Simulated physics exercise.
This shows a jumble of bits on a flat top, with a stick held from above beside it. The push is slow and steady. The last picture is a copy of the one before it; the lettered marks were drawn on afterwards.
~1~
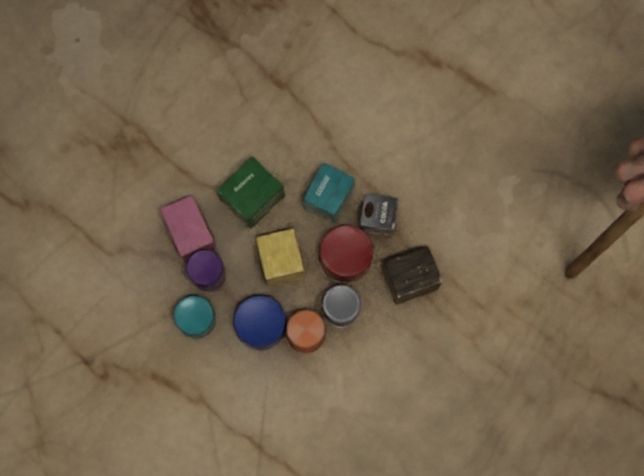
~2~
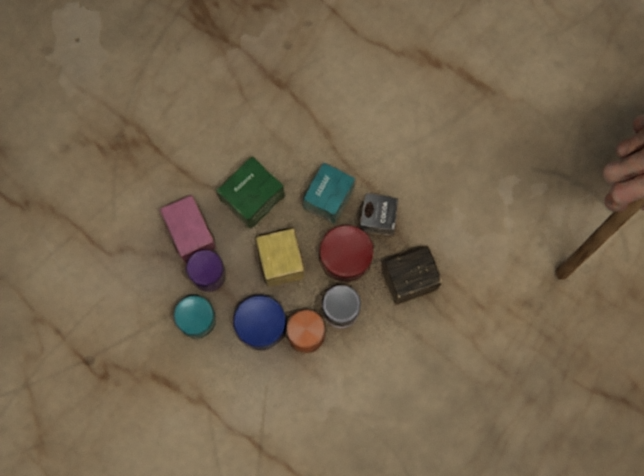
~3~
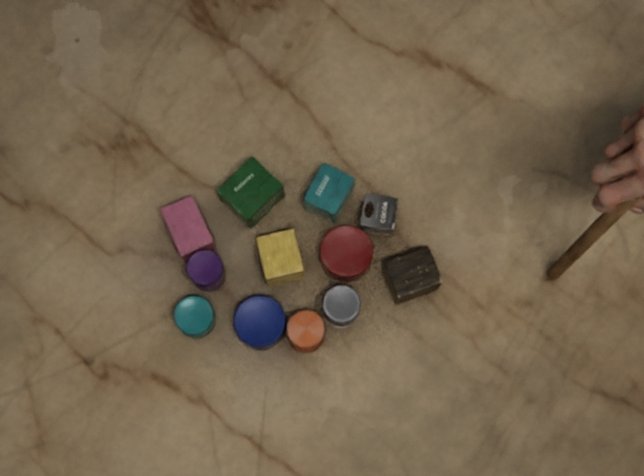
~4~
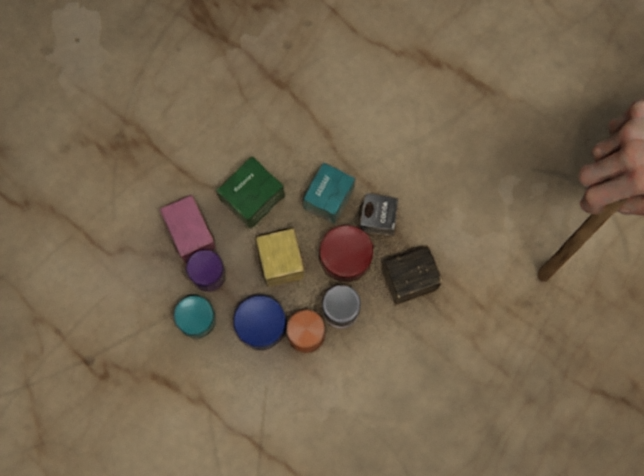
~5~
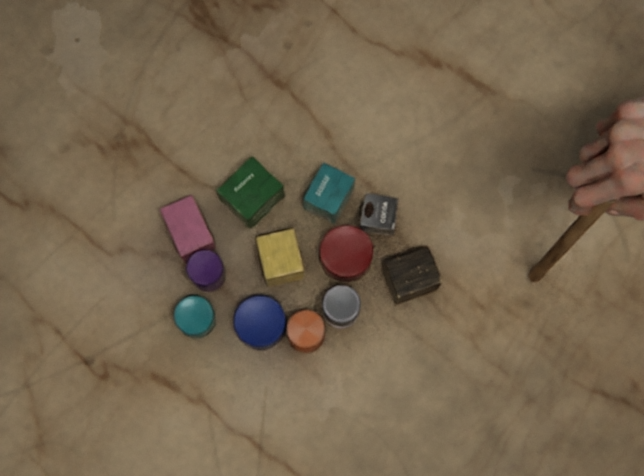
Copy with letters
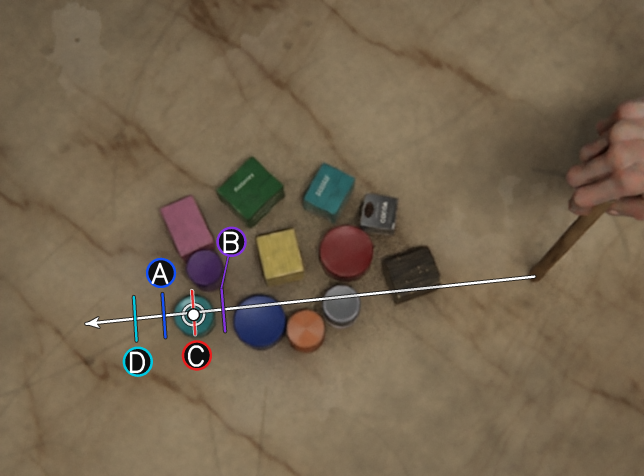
On a mottled brown surface, a hand slowly moves a stick left toward clustered, motionless objects.
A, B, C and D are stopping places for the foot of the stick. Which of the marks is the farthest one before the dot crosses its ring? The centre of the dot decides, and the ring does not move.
Mark B.
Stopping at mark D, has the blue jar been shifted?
Yes.
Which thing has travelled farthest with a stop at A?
The black block has gone farthest.
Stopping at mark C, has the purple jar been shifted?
No.
On the marked copy, A at (164, 316); B at (223, 309); C at (194, 312); D at (135, 319); the arrow from (534, 277) to (86, 324); the white dot at (193, 315).
Following B. Soon after the start, foot of the stick (424, 289); black block (395, 273).
Later, foot of the stick (314, 301); black block (335, 265); red jar (301, 222).
In the end, foot of the stick (223, 310); black block (335, 265); red jar (301, 222); the dot is still in its ring.
As for the rest, A shifts the dotted thing to (156, 339); C shifts the dotted thing to (172, 328); D shifts the dotted thing to (154, 340).
